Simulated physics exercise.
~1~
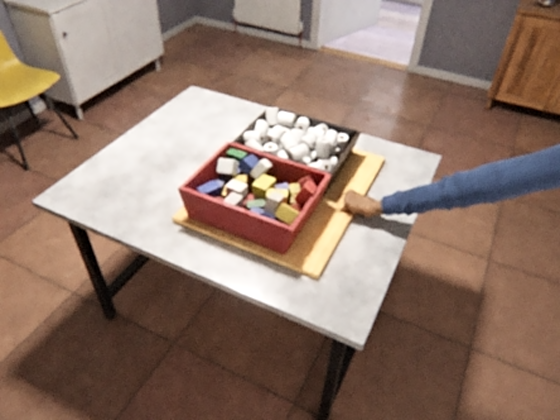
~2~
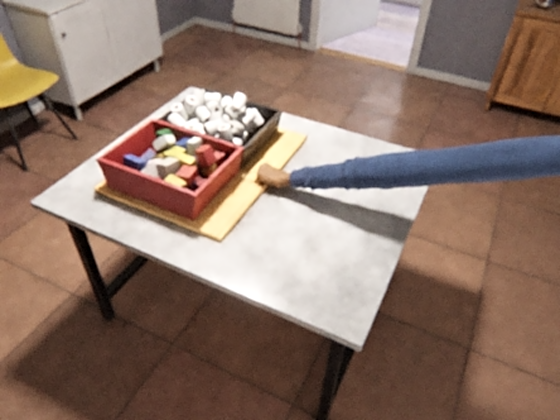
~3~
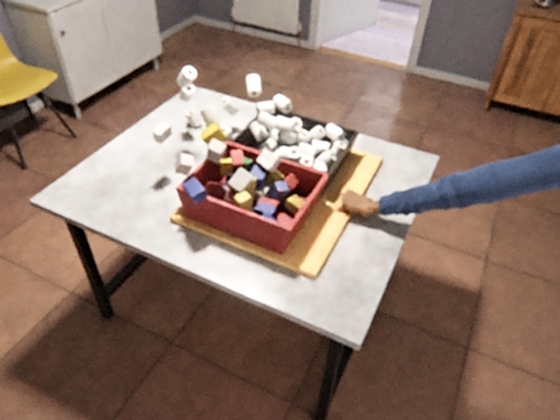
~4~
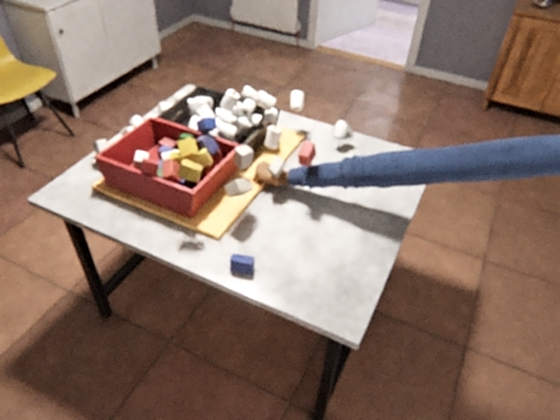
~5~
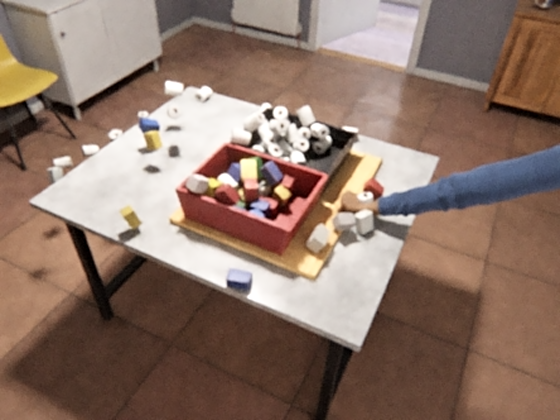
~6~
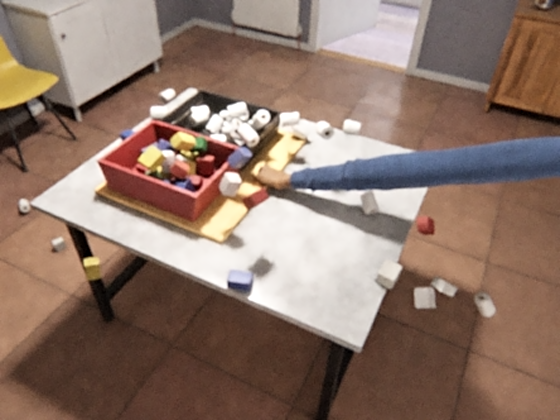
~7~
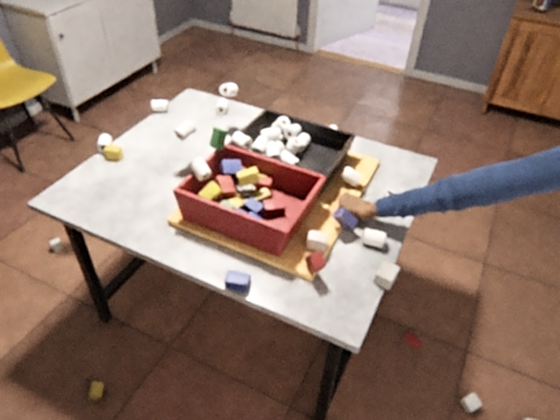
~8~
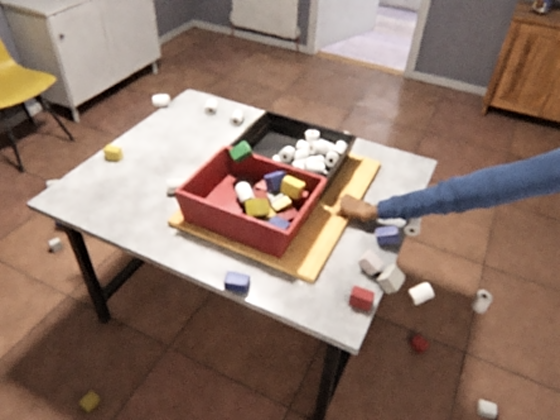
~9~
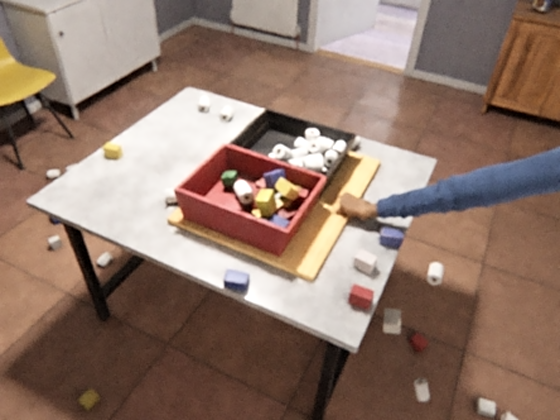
Colourful blocks and white rolls went flying as a blue-sleeved arm slid a board holding a red basket and a black basket back and forth across a table, and when it stopped, pieces lay scattered over tabletop and floor, with some still in both baskets.
